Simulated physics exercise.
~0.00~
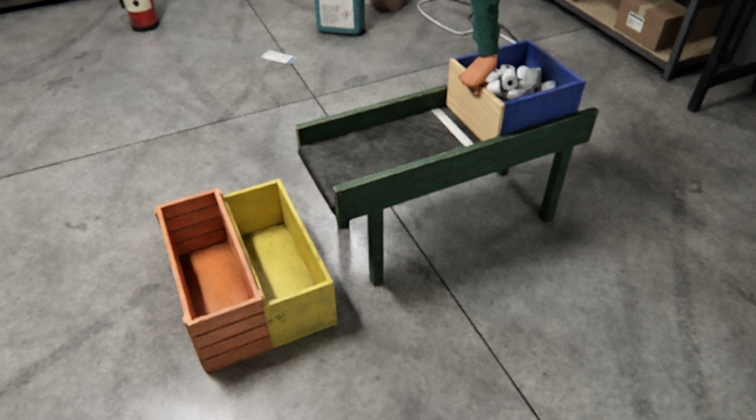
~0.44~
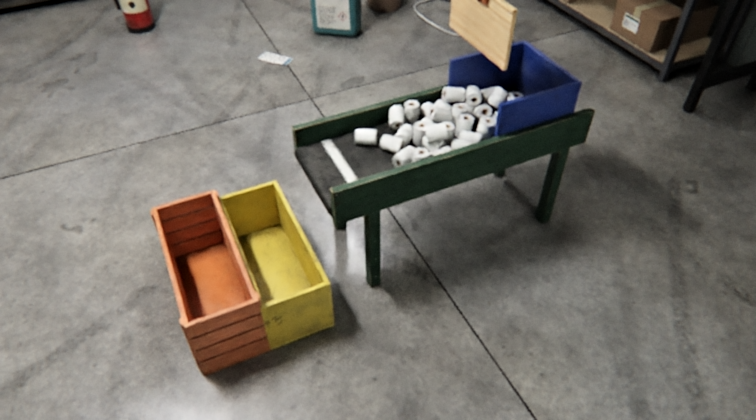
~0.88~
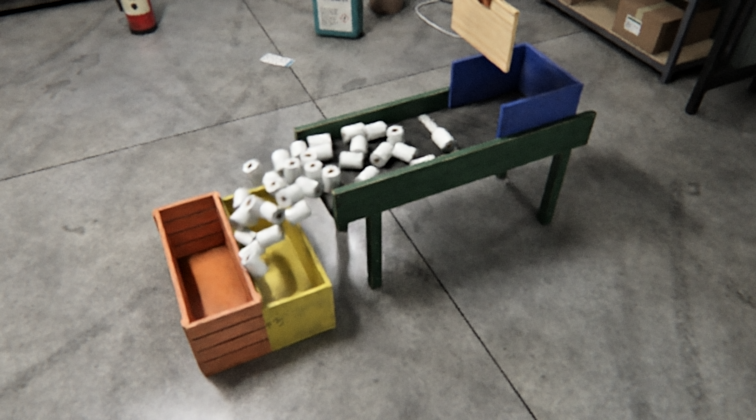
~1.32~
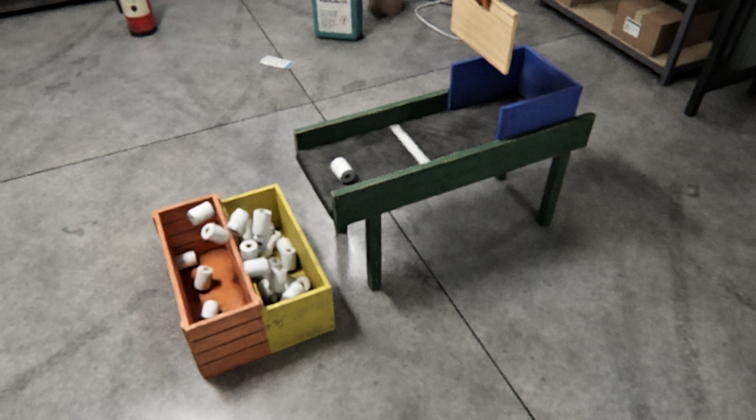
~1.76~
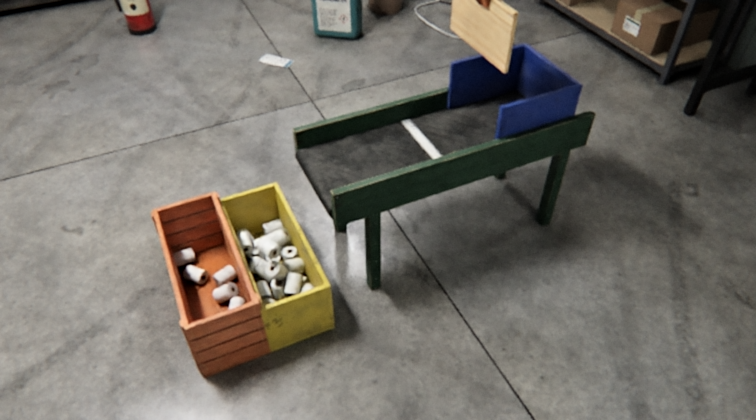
White rolls ride the belt from the blue pen and drop mostly into the yellow tote.
